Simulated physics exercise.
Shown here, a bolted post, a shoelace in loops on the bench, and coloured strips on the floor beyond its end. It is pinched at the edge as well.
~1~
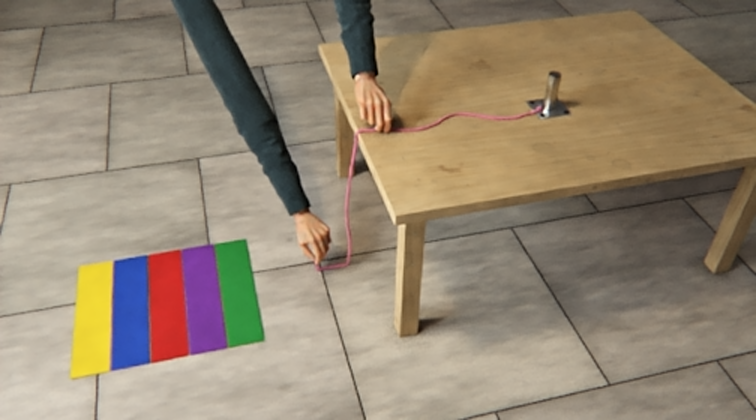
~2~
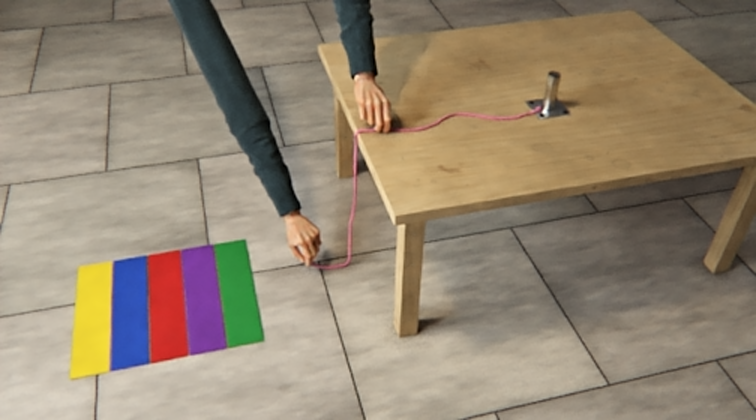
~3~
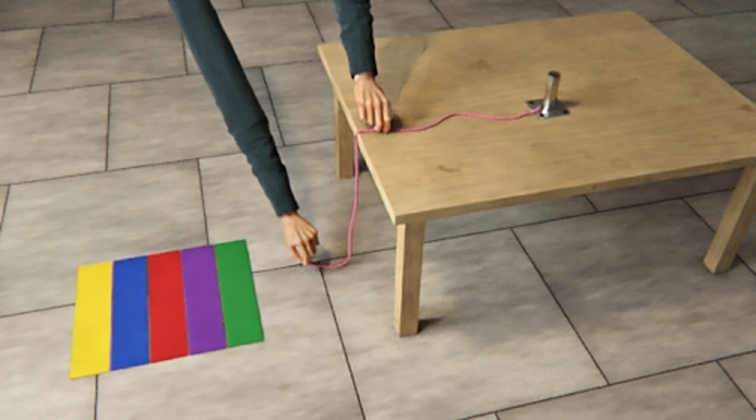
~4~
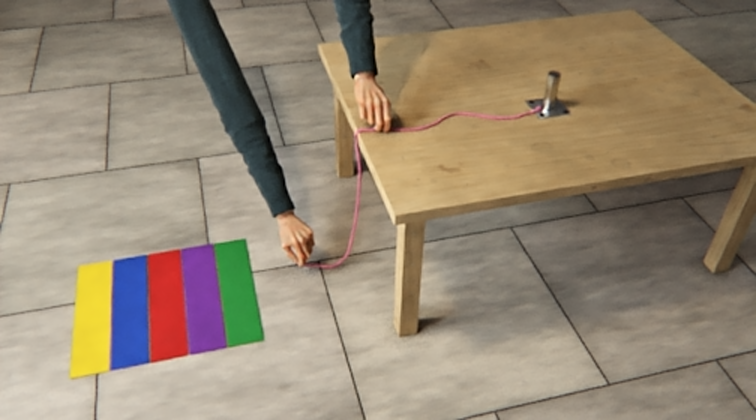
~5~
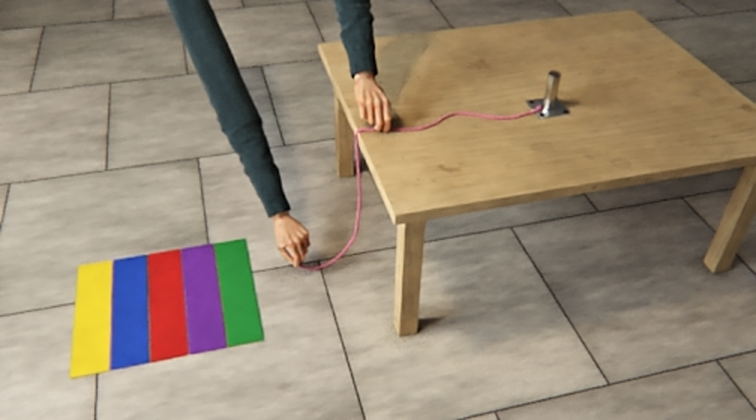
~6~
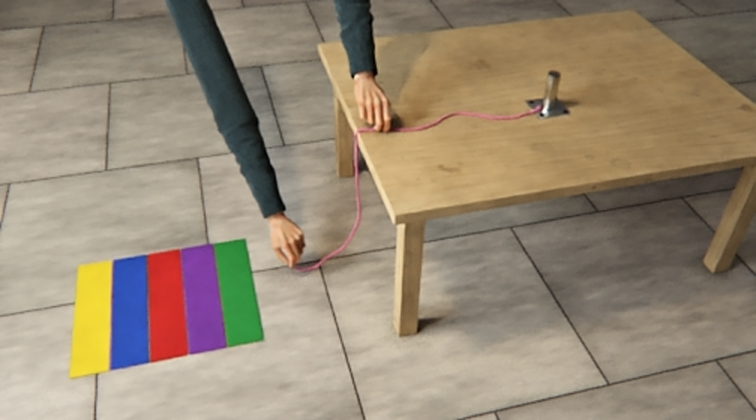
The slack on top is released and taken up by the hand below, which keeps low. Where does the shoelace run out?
It halts on the purple strip.
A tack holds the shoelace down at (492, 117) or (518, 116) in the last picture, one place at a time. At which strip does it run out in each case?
Try by try: Purple; purple.
A little later, end near (267, 268); short of the strips.
Next, end near (224, 276); over green.
When it is tight, end near (200, 280); over purple. Over purple.
